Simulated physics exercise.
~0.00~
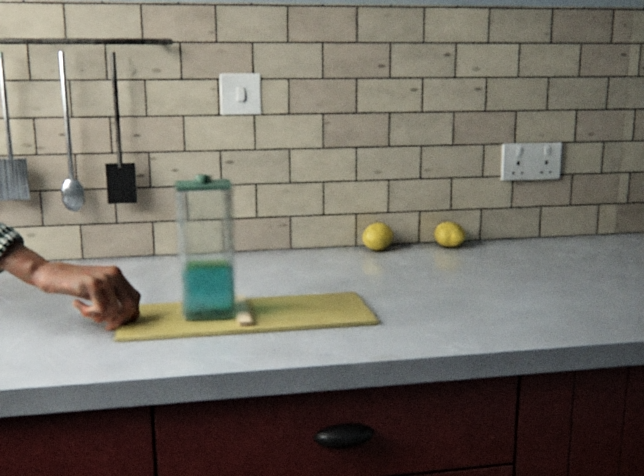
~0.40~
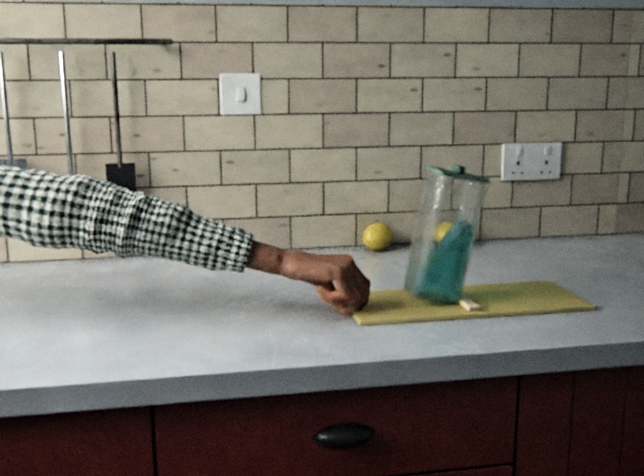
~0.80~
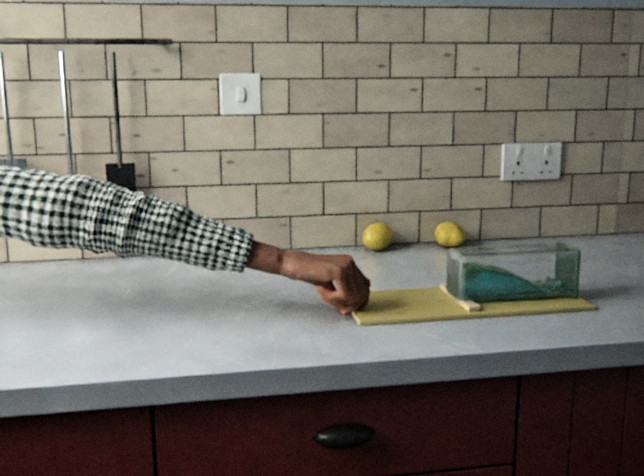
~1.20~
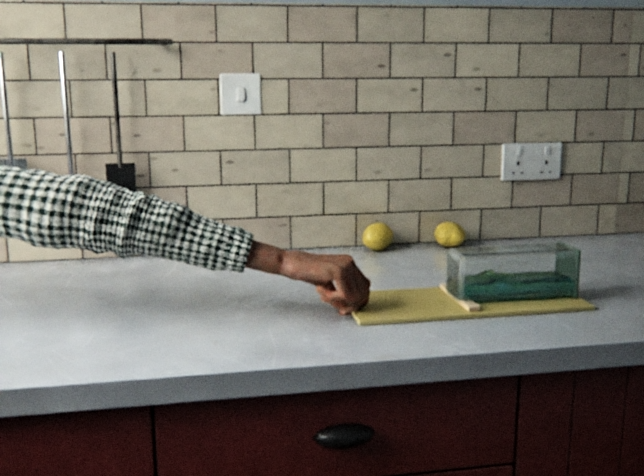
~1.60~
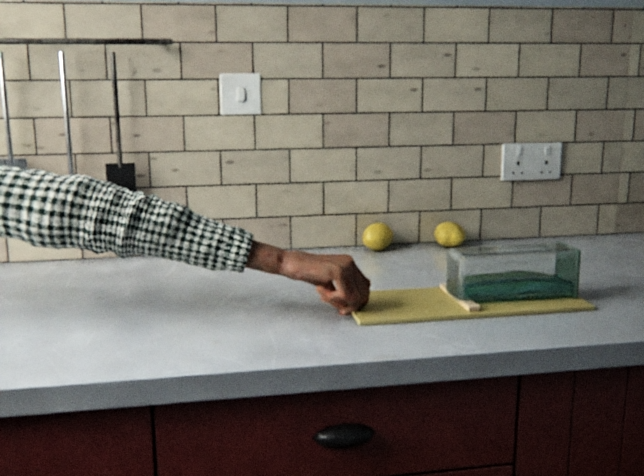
A yellow board with a clear, square bottle part full of blue-green water slid right along a kitchen counter, moved by a hand, and stopped; the bottle tipped over to the right and ended lying on its side, the water settling inside.
